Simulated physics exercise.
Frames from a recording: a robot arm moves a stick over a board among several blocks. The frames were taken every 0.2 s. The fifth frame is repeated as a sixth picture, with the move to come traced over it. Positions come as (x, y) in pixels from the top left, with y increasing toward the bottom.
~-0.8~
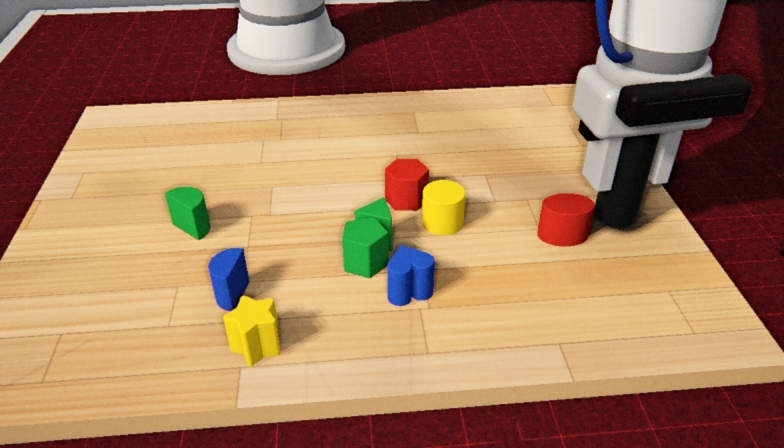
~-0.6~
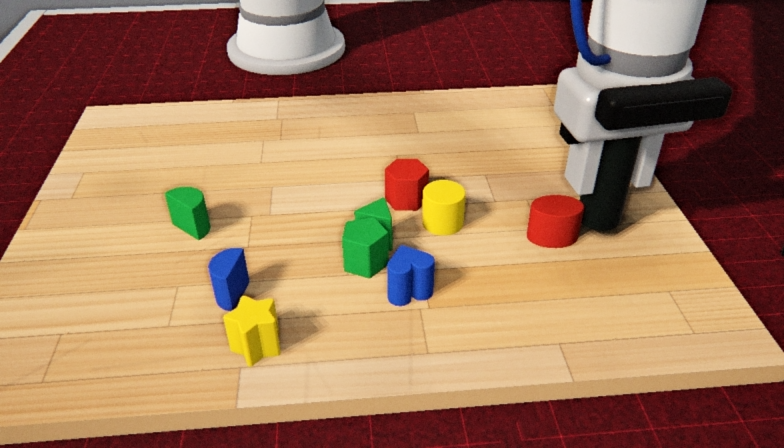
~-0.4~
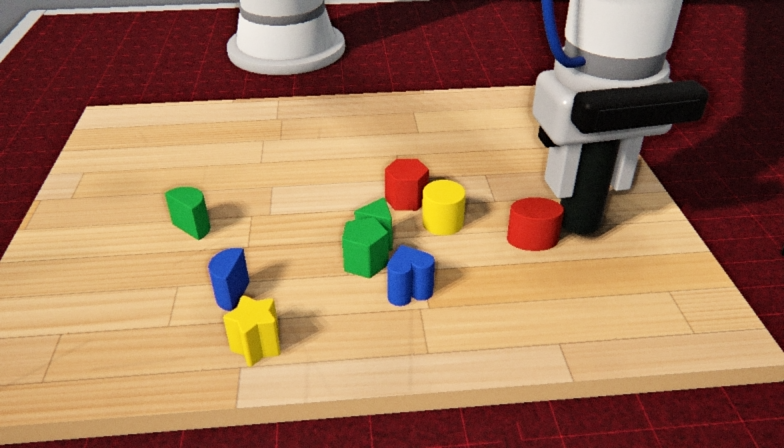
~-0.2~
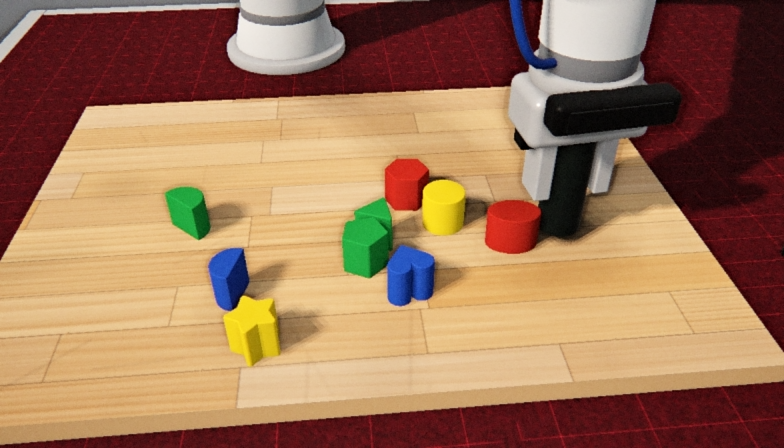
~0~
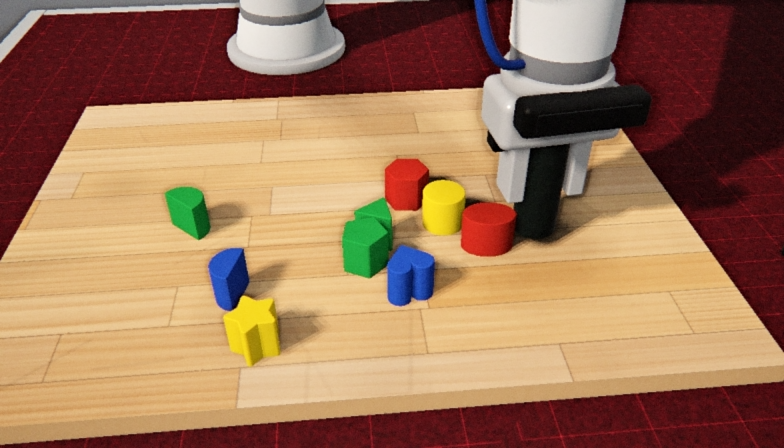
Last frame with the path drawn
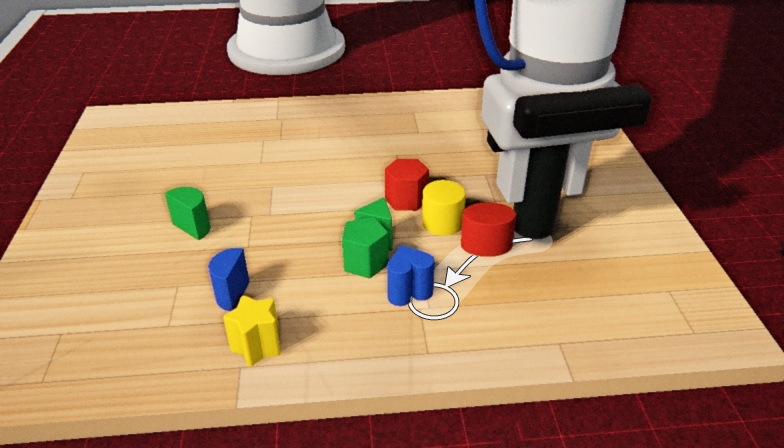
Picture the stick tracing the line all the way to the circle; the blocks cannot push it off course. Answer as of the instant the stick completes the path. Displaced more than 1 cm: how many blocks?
Here I'd predict two blocks moving more than 1 cm.
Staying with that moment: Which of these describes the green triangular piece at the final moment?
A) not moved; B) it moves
A.
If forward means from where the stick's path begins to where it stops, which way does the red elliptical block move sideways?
Out to the right.
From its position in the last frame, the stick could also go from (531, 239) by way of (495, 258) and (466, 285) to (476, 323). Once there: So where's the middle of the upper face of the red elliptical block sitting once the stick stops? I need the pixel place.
The centre of its top face lies at (438, 221).
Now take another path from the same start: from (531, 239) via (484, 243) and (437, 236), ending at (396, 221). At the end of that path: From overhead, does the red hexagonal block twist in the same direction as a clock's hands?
My answer is no.
The line goes from (531, 239) through (488, 248) and (459, 272) to (433, 301).
On the path given first. One third of the way, stick at (489, 236); red elliptical block at (443, 219).
Two thirds of the way, stick at (460, 259); red elliptical block at (418, 225), turned 65° clockwise.
At the end, stick at (434, 288); green triangular piece unmoved; blue heart-shaped block at (390, 267), turned 50° clockwise; yellow round block unmoved; red elliptical block at (416, 226), turned 70° clockwise.
